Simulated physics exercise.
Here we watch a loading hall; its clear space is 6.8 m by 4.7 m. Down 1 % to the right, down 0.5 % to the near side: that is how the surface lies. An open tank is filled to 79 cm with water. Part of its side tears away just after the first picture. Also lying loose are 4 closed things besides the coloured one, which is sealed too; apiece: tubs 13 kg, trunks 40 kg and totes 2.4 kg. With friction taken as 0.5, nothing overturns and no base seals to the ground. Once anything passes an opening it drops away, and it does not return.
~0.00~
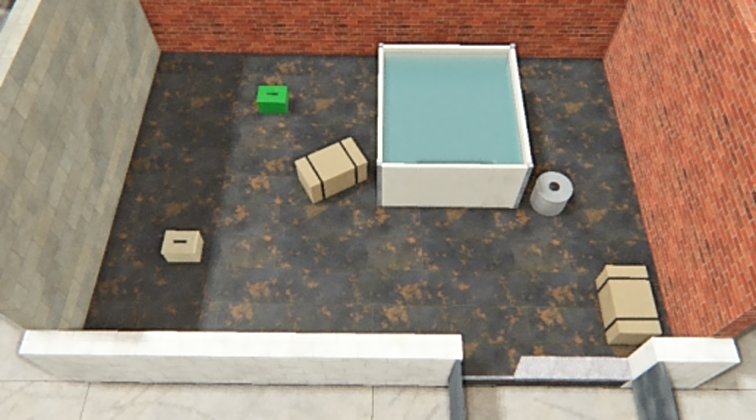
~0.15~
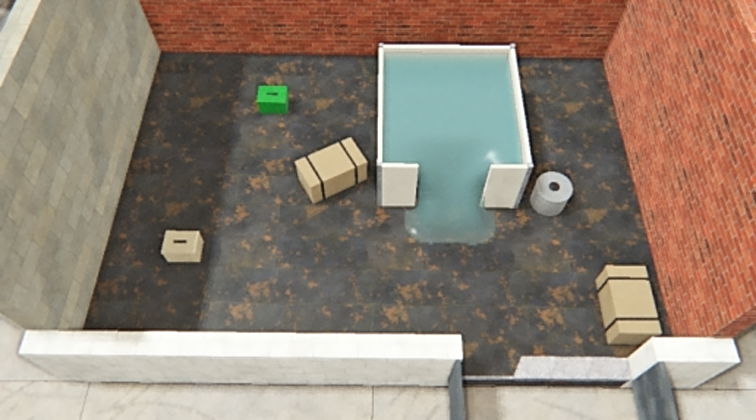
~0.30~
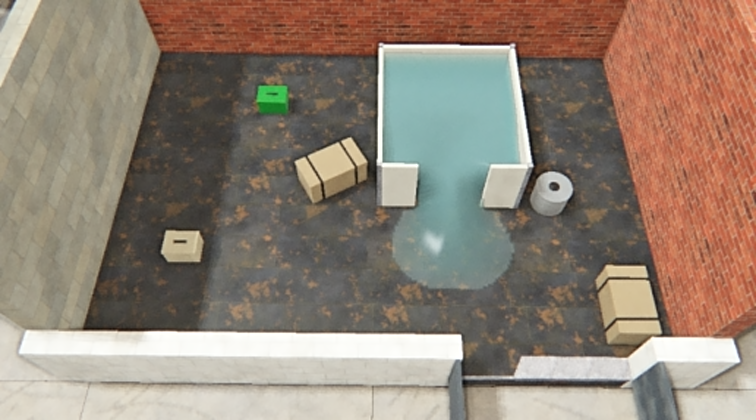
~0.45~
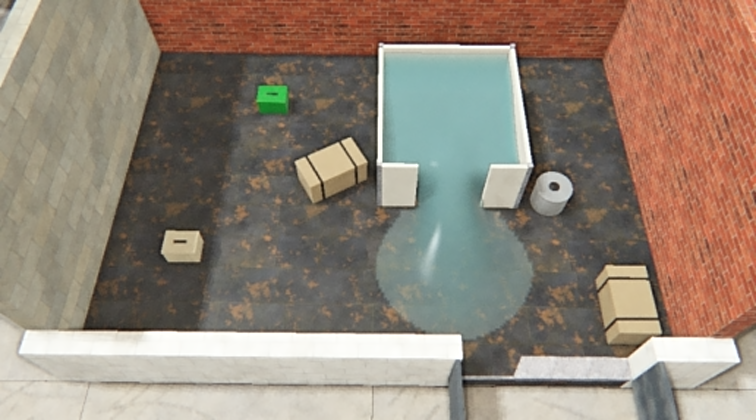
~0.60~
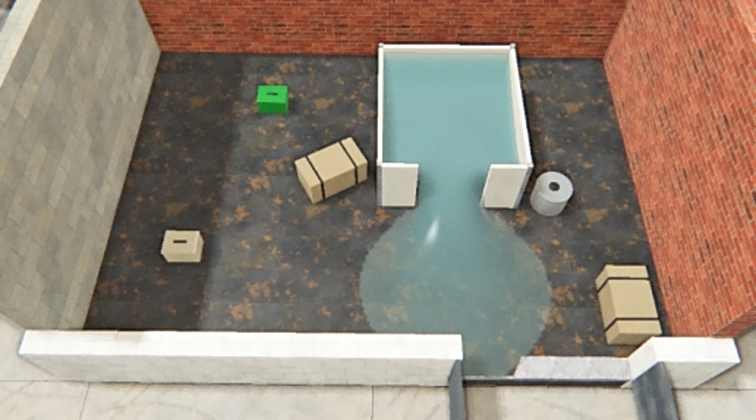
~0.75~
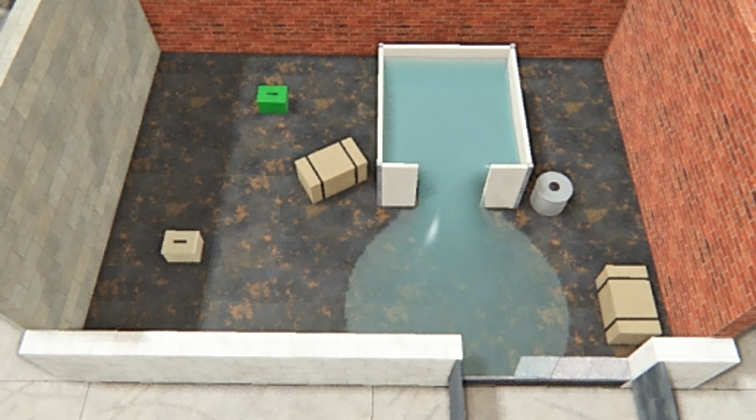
We see water pour through a gap that opens in the near side of a white-walled tank and spread across the dark floor to the low front wall, while the green box and the other loose objects stay still.
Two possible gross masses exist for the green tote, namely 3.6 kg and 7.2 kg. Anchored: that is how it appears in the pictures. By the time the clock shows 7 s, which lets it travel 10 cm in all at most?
Go heavy.
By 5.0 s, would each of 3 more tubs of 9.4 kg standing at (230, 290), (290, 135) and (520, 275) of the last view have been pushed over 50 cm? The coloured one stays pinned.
In that order: Past it, under, over.
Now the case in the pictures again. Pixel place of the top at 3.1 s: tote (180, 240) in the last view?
About pixel (151, 187).
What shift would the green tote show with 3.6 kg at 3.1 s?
Shift: Roughly 0 cm.
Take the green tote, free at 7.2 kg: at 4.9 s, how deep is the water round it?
Close to 1 cm deep.
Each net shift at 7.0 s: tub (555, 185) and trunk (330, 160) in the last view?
Taking them in the order asked, 0 cm and then 0 cm.
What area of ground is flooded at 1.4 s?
Roughly 10.5 m2.
After 1.4 s the green tote would be 0 cm from its start with 3.6 kg and 0 cm from its start with 7.2 kg; 0 cm of water round it then.
After 3.1 s the green tote would be 0 cm from its start with 3.6 kg and 0 cm from its start with 7.2 kg; 0 cm of water round it then.
After 4.9 s the green tote would be 0 cm from its start with 3.6 kg and 0 cm from its start with 7.2 kg; 1 cm of water round it then.
After 7.0 s the green tote would be 66 cm from its start with 3.6 kg and 0 cm from its start with 7.2 kg; 4 cm of water round it then.
